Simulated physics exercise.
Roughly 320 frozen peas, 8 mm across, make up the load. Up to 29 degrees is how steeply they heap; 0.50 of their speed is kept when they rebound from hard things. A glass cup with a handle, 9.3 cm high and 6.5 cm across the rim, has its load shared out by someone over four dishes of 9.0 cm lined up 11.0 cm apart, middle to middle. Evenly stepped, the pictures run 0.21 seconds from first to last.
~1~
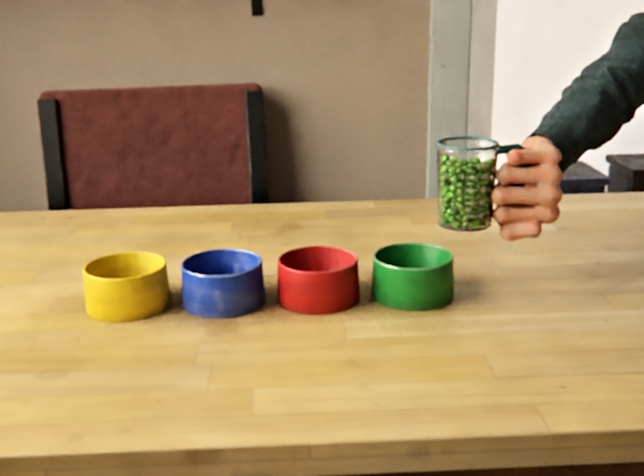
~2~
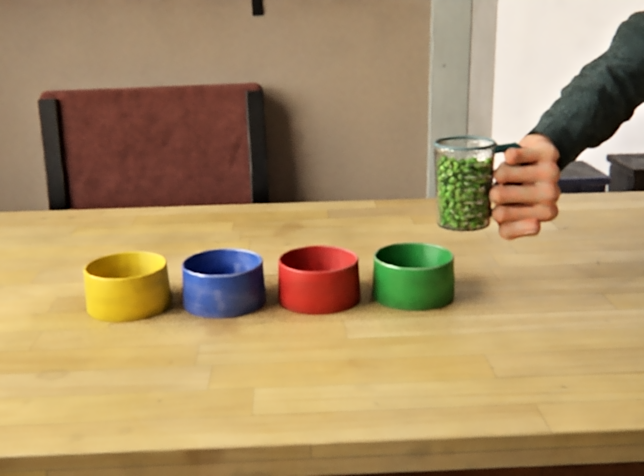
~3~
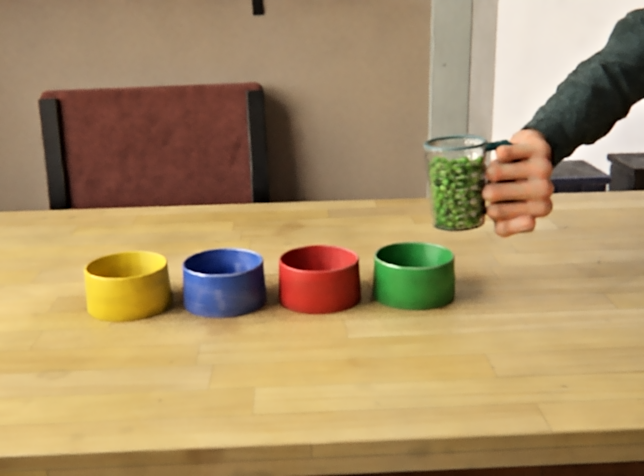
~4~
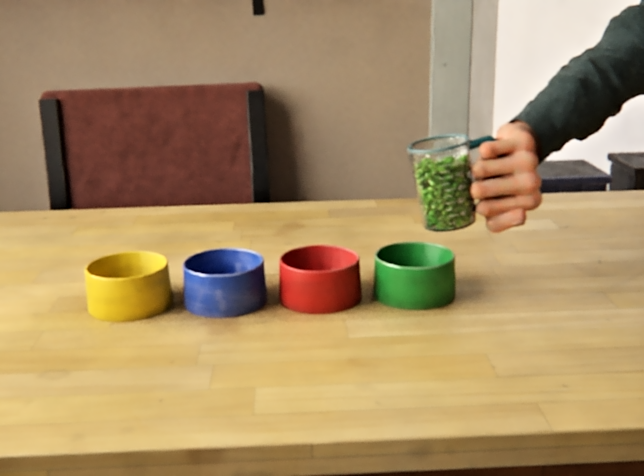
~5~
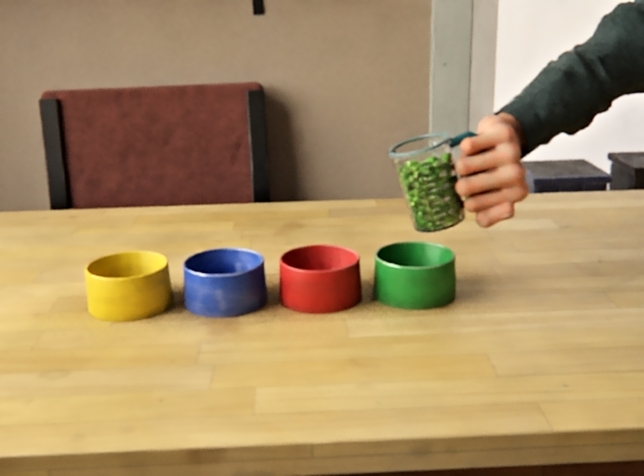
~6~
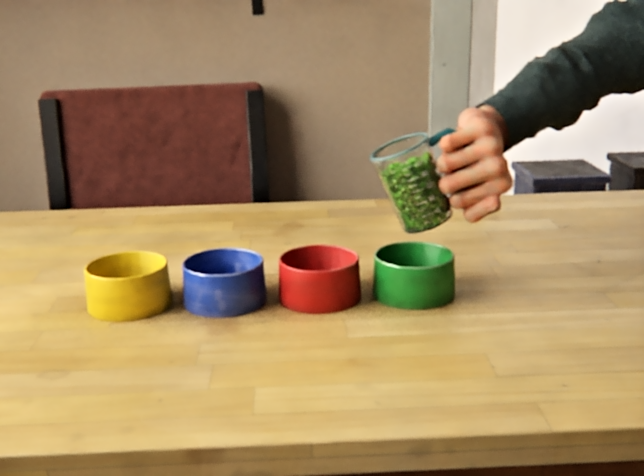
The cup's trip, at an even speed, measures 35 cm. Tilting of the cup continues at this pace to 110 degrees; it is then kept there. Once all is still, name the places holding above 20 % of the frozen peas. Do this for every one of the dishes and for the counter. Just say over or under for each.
At the end, red dish: Fails to surpass one fifth; blue dish: Fails to surpass one fifth; green dish: Fails to surpass one fifth; yellow dish: Surpasses one fifth; counter: Surpasses one fifth.
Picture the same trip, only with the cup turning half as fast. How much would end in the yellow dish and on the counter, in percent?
The yellow dish would get 90 and the counter 10.
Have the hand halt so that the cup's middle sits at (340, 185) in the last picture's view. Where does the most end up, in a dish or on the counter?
Result: Largest portion at red.
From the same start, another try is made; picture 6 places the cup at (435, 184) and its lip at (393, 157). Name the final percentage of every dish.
Red 0; blue 50; green 0; yellow 40.
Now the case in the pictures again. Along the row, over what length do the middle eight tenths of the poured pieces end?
About 23 cm.
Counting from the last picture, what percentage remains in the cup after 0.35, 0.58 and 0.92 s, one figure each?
It goes roughly like this: 100, 95, 10 per cent.
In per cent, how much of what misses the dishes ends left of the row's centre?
Roughly 100 per cent.
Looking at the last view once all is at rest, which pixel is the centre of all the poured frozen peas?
Once everything settles, the centre is around (107, 298).
Then, 0.35 s after the last picture, tilt 72 degrees; cup holds 100 %.
Then, 0.58 s after the last picture, tilt 105 degrees; cup holds 95 %, yellow 5 %.
Then, 0.92 s after the last picture, tilt 110 degrees; cup holds 10 %, yellow 50 %.
In the end, red 0 %, blue 0 %, green 0 %, yellow 60 %, counter 40 %.
